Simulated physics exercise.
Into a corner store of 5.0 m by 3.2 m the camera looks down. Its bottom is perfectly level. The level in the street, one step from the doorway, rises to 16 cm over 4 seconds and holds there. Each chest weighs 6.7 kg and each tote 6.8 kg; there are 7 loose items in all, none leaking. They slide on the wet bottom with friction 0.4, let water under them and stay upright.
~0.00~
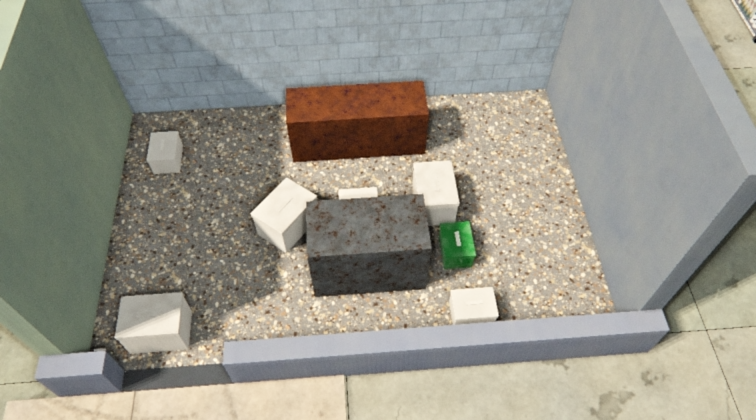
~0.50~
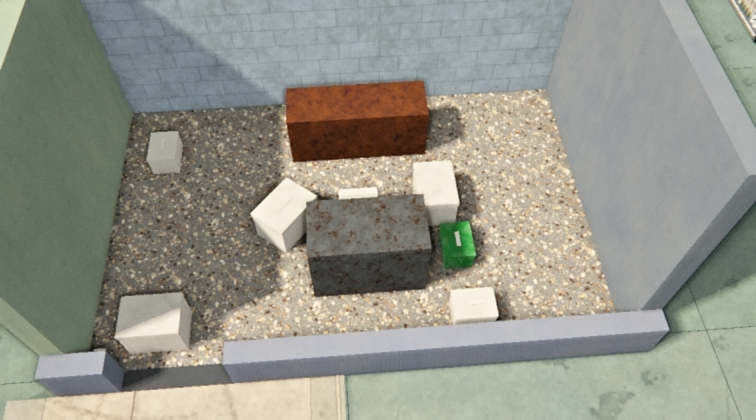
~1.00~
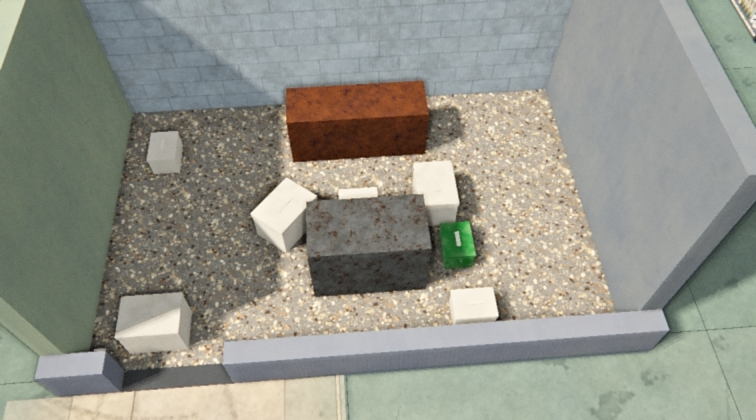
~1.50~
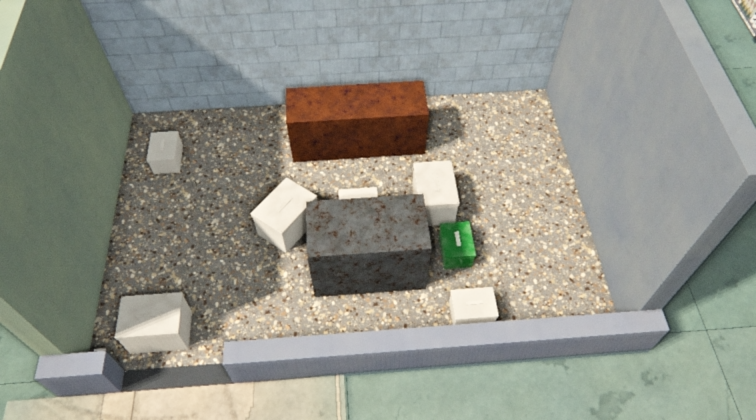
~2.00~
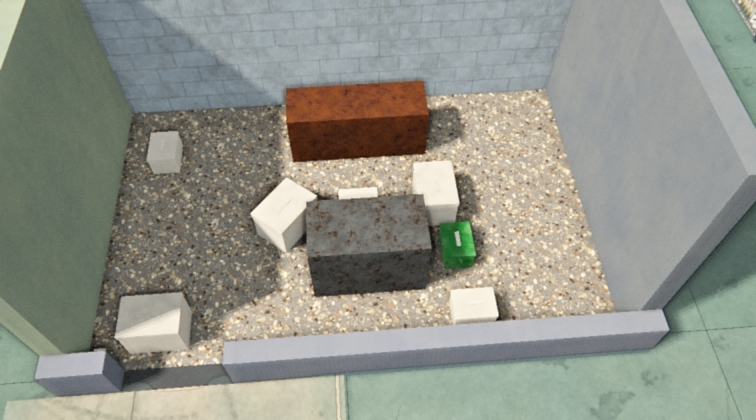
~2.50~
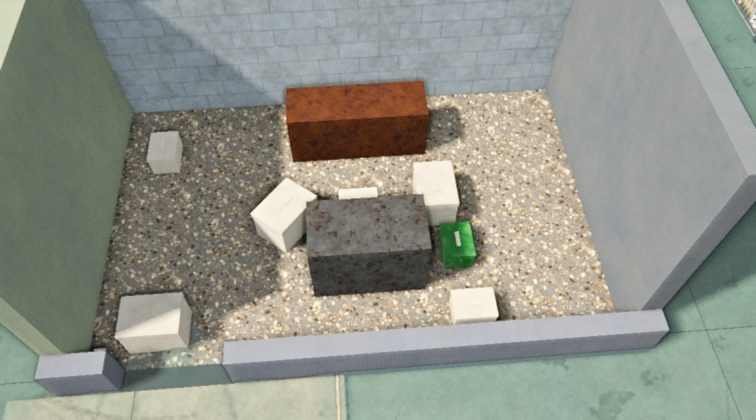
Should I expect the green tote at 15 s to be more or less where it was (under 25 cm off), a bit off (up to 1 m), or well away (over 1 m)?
More or less where it was.
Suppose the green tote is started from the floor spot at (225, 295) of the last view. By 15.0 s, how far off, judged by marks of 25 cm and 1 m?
It goes a long way.
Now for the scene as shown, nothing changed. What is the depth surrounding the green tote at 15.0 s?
6 cm, roughly.
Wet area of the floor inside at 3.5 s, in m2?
1.5 m2.
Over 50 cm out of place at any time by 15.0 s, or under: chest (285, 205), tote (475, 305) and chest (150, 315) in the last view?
The first is higher, the second lower and the third higher.
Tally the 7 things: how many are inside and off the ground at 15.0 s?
At that instant the tally stands at 6.
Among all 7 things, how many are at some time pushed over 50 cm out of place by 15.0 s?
Result: 5.
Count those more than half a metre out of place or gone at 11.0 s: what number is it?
It comes to 3.
After 3.5 s the green tote is near (458, 239), 0.0 m from its start, aground; 0 afloat.
After 6.8 s the green tote is near (458, 239), 0.0 m from its start, aground; 3 afloat.
After 11.0 s the green tote is near (458, 239), 0.0 m from its start, aground; 4 afloat.
After 15.0 s the green tote is near (454, 244), 0.1 m from its start, aground; 6 afloat.
